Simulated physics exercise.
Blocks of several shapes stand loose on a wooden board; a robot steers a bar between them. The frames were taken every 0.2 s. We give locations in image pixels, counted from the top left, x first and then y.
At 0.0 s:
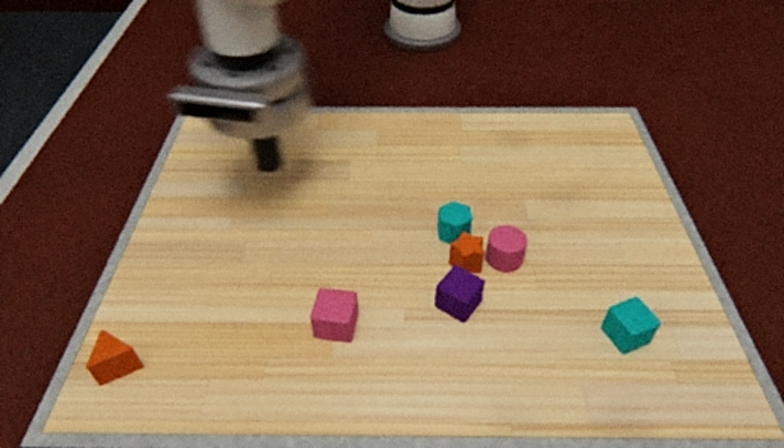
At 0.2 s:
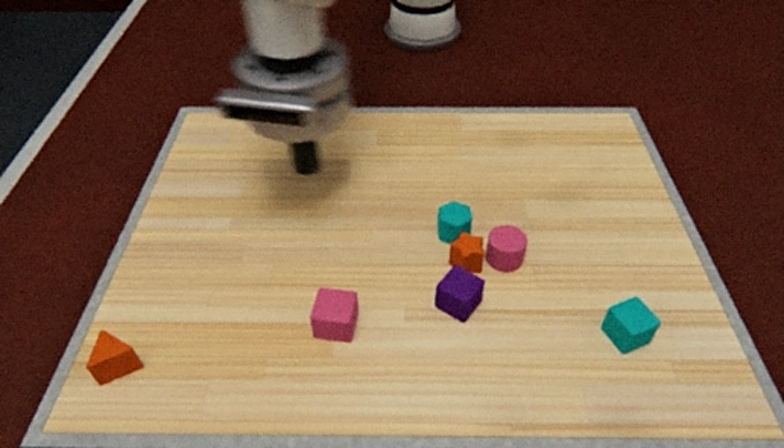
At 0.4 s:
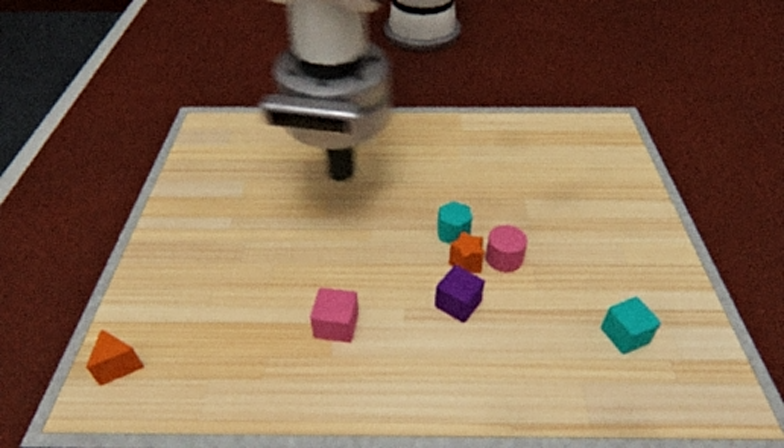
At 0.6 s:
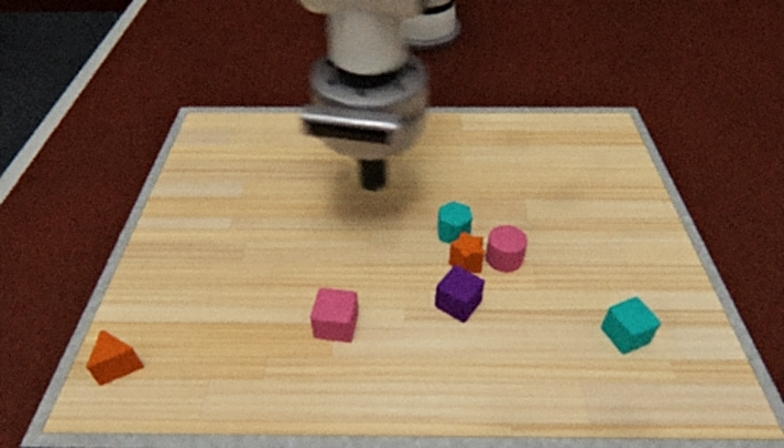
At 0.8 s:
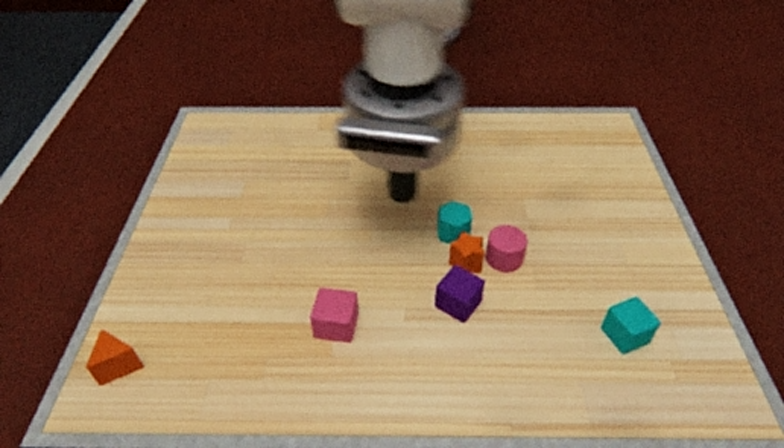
Robot arm gliding rightward and slightly nearer above a wooden board, its dark bar passing behind scattered coloured blocks that stay still.
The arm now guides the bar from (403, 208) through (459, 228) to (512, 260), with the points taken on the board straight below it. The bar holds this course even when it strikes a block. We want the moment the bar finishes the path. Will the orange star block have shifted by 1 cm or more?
It seems so.
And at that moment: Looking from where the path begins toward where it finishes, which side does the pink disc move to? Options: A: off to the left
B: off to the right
It's B.
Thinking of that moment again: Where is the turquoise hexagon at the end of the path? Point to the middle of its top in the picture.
It is at (517, 265).
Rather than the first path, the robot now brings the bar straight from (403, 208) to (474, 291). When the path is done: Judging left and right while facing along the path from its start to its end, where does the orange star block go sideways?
To the left.
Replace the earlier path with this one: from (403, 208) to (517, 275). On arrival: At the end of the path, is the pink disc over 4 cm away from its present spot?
In short: Yes.
On the path given first. One third of the way, bar at (442, 206); turquoise hexagon at (464, 217).
Two thirds of the way, bar at (480, 224); turquoise hexagon at (498, 240), turned 30° clockwise; orange star block at (473, 253), turned 35° clockwise; pink disc at (533, 254).
At the end, bar at (516, 246); turquoise hexagon at (517, 265), turned 95° clockwise; purple four-sided block not moved; orange star block at (474, 254), turned 45° clockwise; pink disc at (556, 273).
